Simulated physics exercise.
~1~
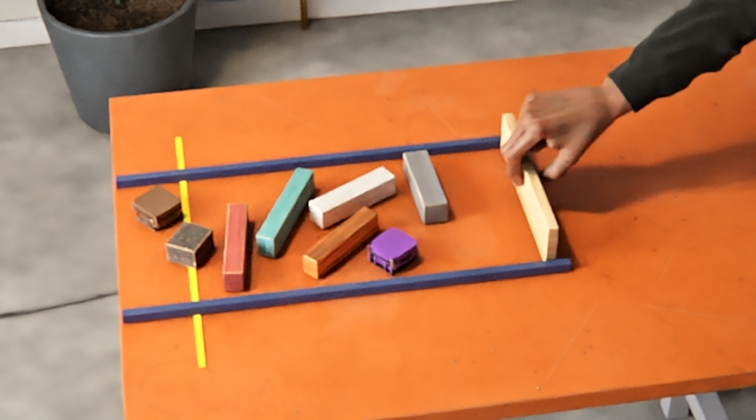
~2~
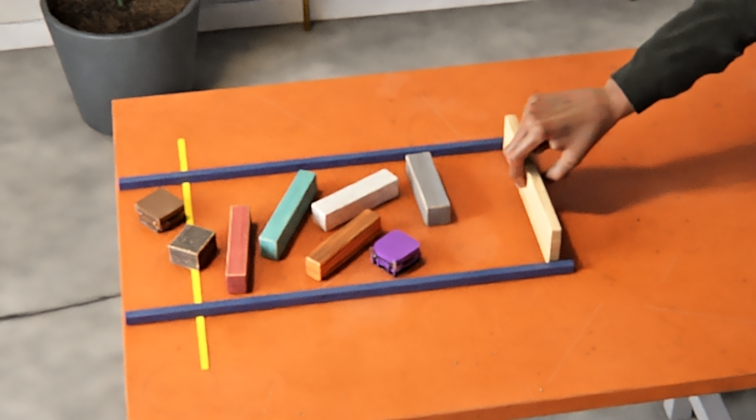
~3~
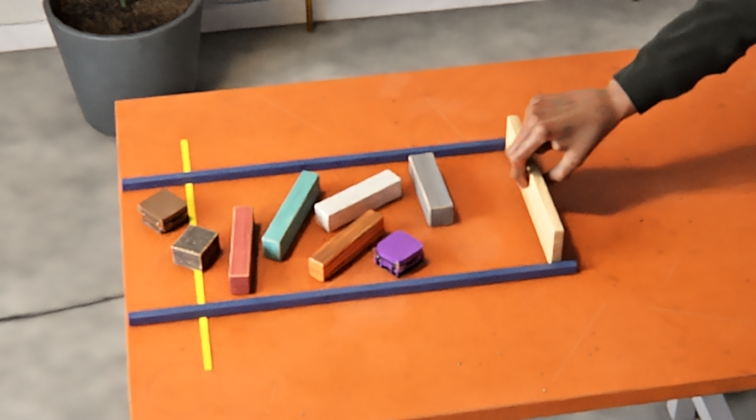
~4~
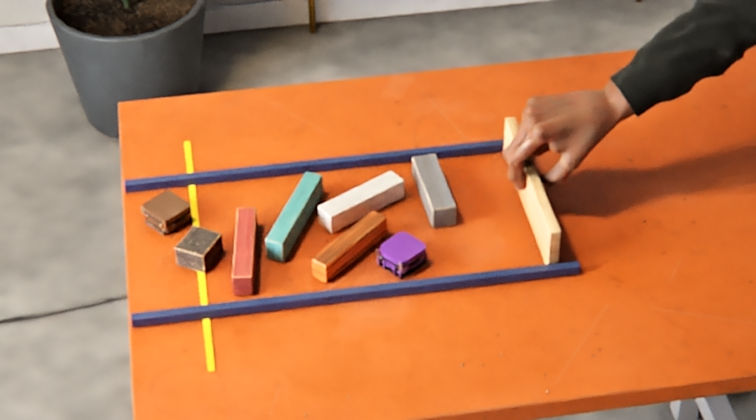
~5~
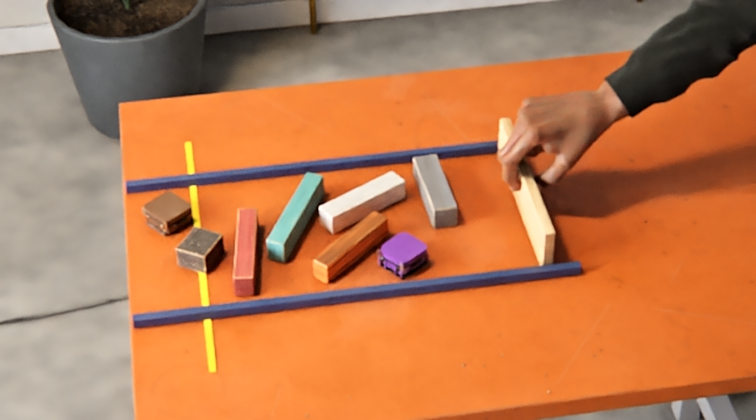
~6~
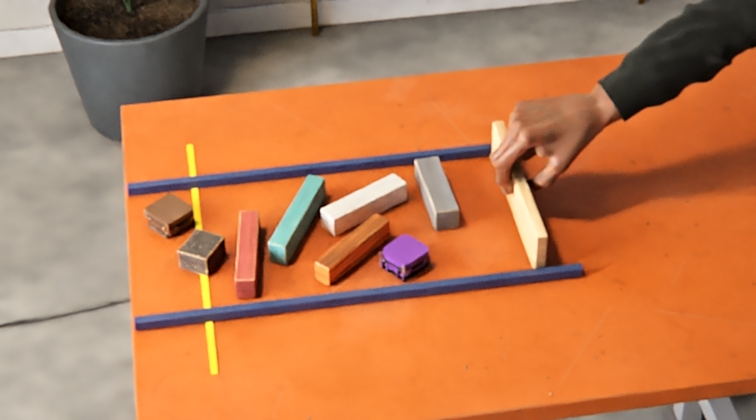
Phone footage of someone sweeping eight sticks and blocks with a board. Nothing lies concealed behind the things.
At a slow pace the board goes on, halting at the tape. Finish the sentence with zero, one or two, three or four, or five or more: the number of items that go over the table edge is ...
The number of items that go over the table edge is three or four.
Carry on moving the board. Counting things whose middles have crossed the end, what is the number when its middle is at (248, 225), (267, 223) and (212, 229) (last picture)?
0; 0; 2.
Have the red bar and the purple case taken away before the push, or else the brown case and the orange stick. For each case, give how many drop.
First try: 2 fallen; other try: 2.
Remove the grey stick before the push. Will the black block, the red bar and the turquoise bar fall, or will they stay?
The black block: Drops. The red bar: Drops. The turquoise bar: Remains.
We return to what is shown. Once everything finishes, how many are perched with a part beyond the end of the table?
In total, 1 of them.
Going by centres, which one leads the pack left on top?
Looking at the middles, it's the turquoise bar.
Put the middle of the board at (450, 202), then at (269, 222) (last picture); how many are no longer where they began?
At the first place 1, at the second 8.
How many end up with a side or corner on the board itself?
In total, 3.
Soon after, none off yet; brown case at rest near (170, 217); black block at rest near (202, 252); red bar at rest near (248, 254).
Then, none off yet; brown case at rest near (170, 217); black block at rest near (202, 252); red bar at rest near (245, 254).
Further on, none off yet; brown case moved about its own width near (150, 211); black block moved about its own width near (147, 257); red bar moved about its own width near (173, 251).
At rest, the number that fall off is three or four; fallen, red bar, black block and brown case.
